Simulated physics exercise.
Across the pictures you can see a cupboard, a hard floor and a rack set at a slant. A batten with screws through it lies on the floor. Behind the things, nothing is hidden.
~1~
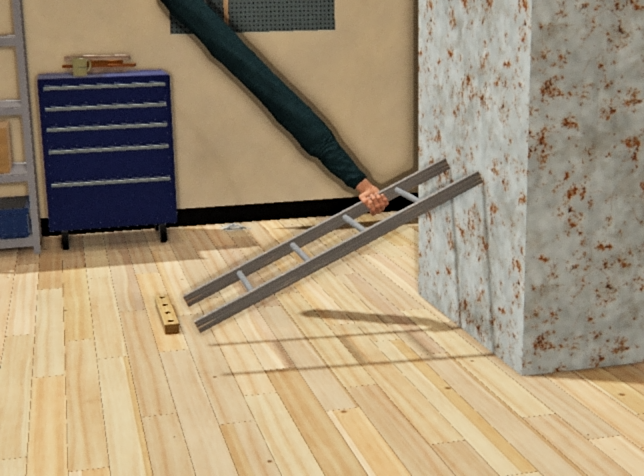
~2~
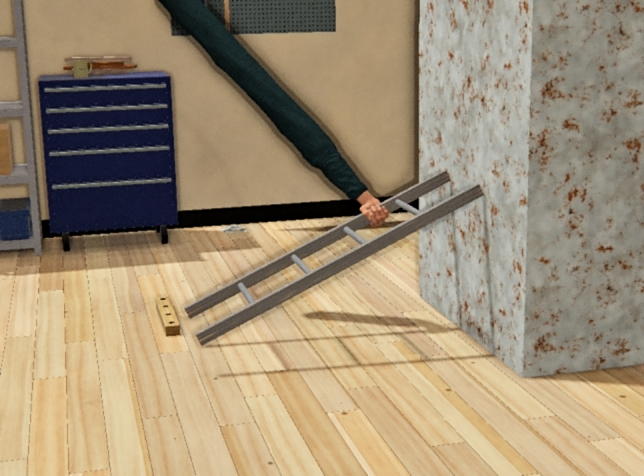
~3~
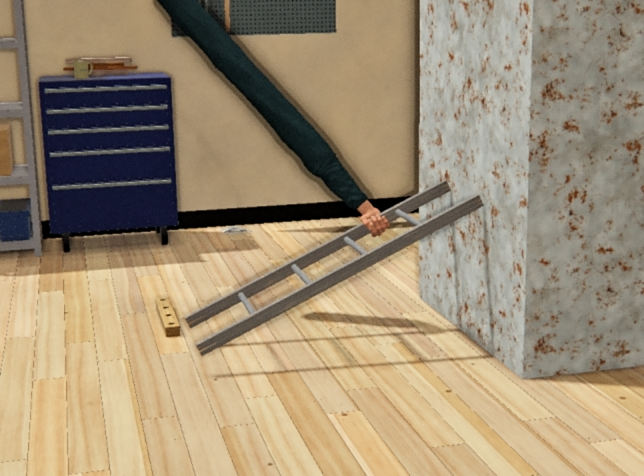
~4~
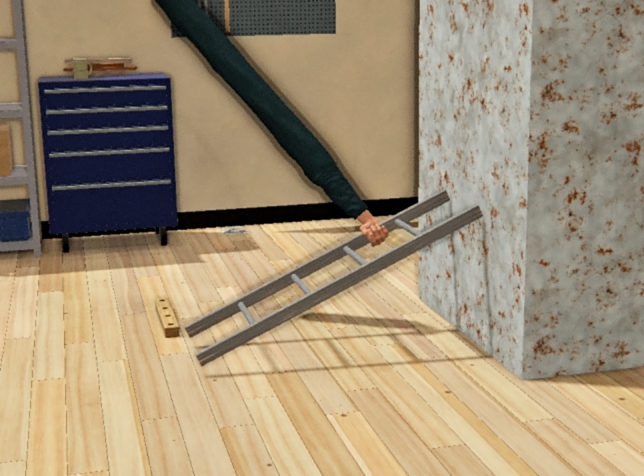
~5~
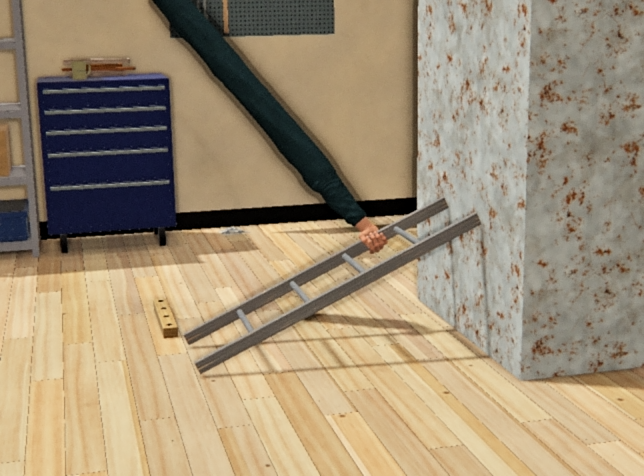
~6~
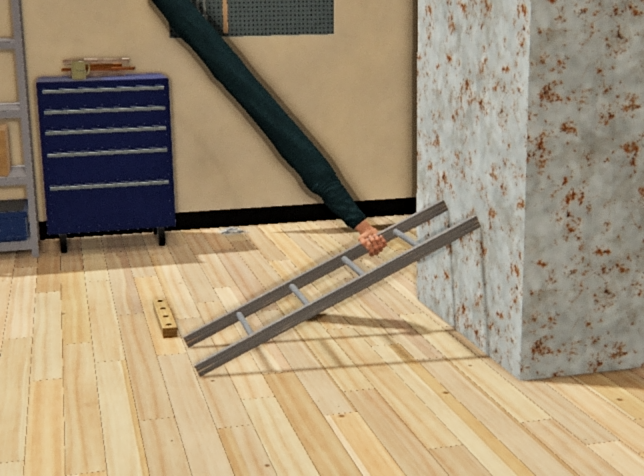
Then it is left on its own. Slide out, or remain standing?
Skids out.
Then, 0.20 s after the last picture, grey rack tipped 6° from how it was near (323, 297).
Then, 0.28 s after the last picture, grey rack tipped 14° from how it was near (318, 317).
Then, 0.34 s after the last picture, grey rack tipped 22° from how it was near (315, 339).
At rest, the grey rack gives way at the feet, near (315, 343).
